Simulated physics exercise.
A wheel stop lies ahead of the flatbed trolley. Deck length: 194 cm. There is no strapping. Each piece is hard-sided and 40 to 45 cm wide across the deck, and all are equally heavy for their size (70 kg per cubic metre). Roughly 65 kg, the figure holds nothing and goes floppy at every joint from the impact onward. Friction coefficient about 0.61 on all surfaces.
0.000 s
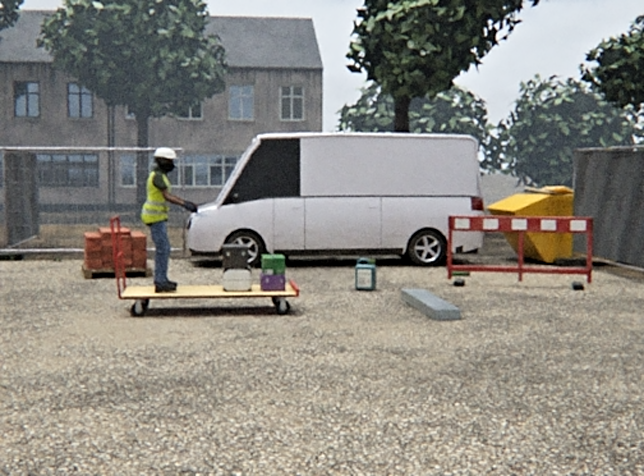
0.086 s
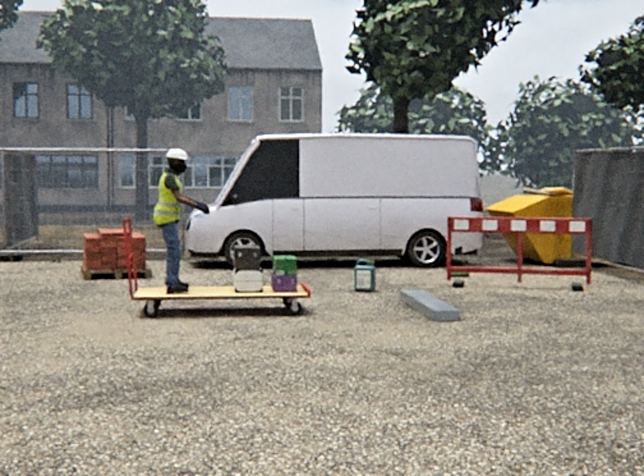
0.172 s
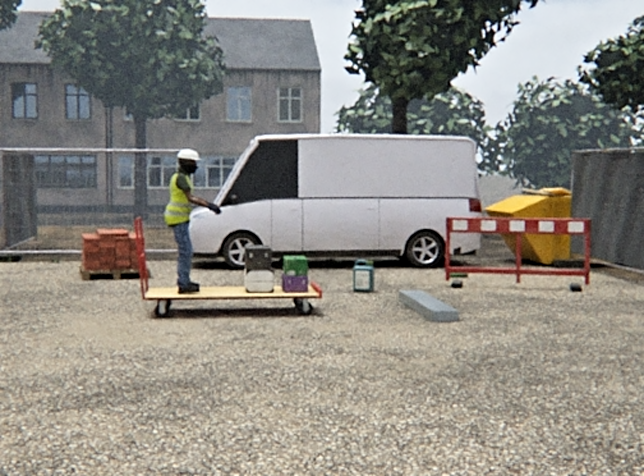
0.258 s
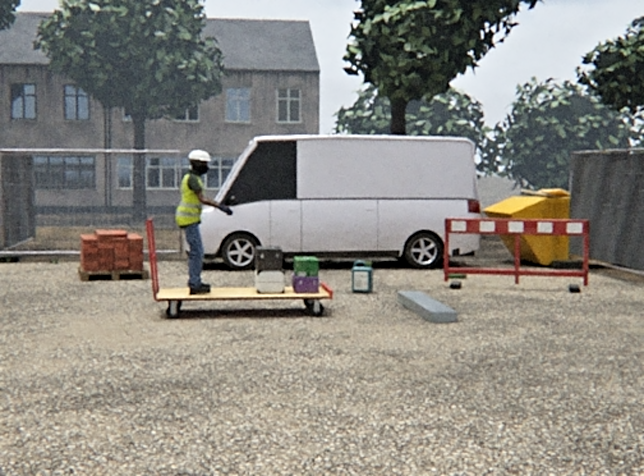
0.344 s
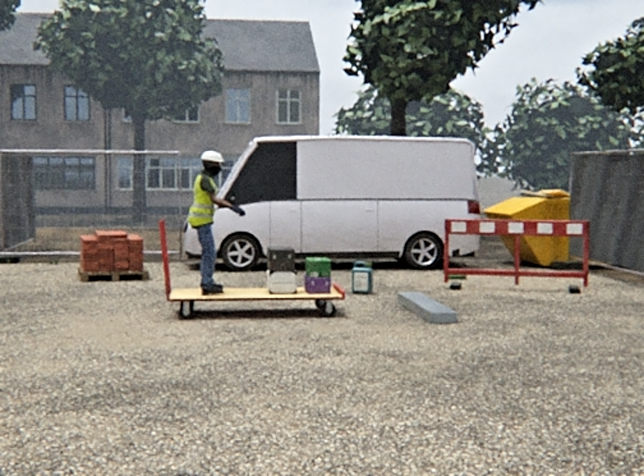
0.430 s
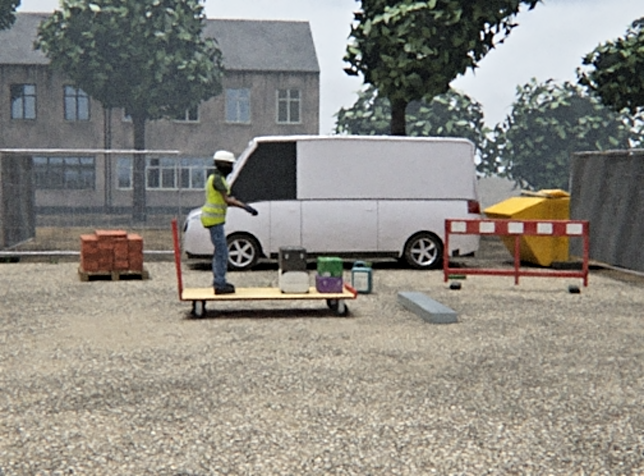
A flatbed trolley carrying a standing worker and several boxes rolls right past a white van.
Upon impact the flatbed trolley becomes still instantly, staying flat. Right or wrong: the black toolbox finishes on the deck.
Right, it finishes on the deck.
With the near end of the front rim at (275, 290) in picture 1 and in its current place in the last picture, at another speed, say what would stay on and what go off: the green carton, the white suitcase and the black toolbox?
That way, green goes off, white remains on, black goes off.
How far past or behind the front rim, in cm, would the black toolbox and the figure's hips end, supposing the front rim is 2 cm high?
Both stay back - black 40 cm behind, hips 130 cm behind.
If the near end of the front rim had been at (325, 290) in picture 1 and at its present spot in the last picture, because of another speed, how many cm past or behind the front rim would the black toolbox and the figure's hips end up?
So the black one stops 40 cm short of the front rim, while the hips end up 130 cm behind it.
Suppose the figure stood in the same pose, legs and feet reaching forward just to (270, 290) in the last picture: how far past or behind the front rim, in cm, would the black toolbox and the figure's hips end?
Result: Black 40 cm short of the rim; hips 70 cm short of it.
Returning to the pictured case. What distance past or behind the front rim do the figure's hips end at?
Some 130 cm behind it.
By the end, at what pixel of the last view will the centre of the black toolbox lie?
(391, 258).
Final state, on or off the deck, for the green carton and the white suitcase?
Result - green: Goes over; white: Stays.
Impact comes at 0.94 s.
After 1.19 s the black toolbox is 47 cm behind the rim, tilted 5°, near (382, 257) in the last picture's view.
After 1.49 s the black toolbox is 44 cm behind the rim, tilted 0°, near (385, 258) in the last picture's view.
After 1.94 s the black toolbox is 44 cm behind the rim, tilted 0°, near (385, 258) in the last picture's view.
When all is still (3.0 s), past the rim, green carton; behind it, purple toolbox, black toolbox, white suitcase and the figure's hips.
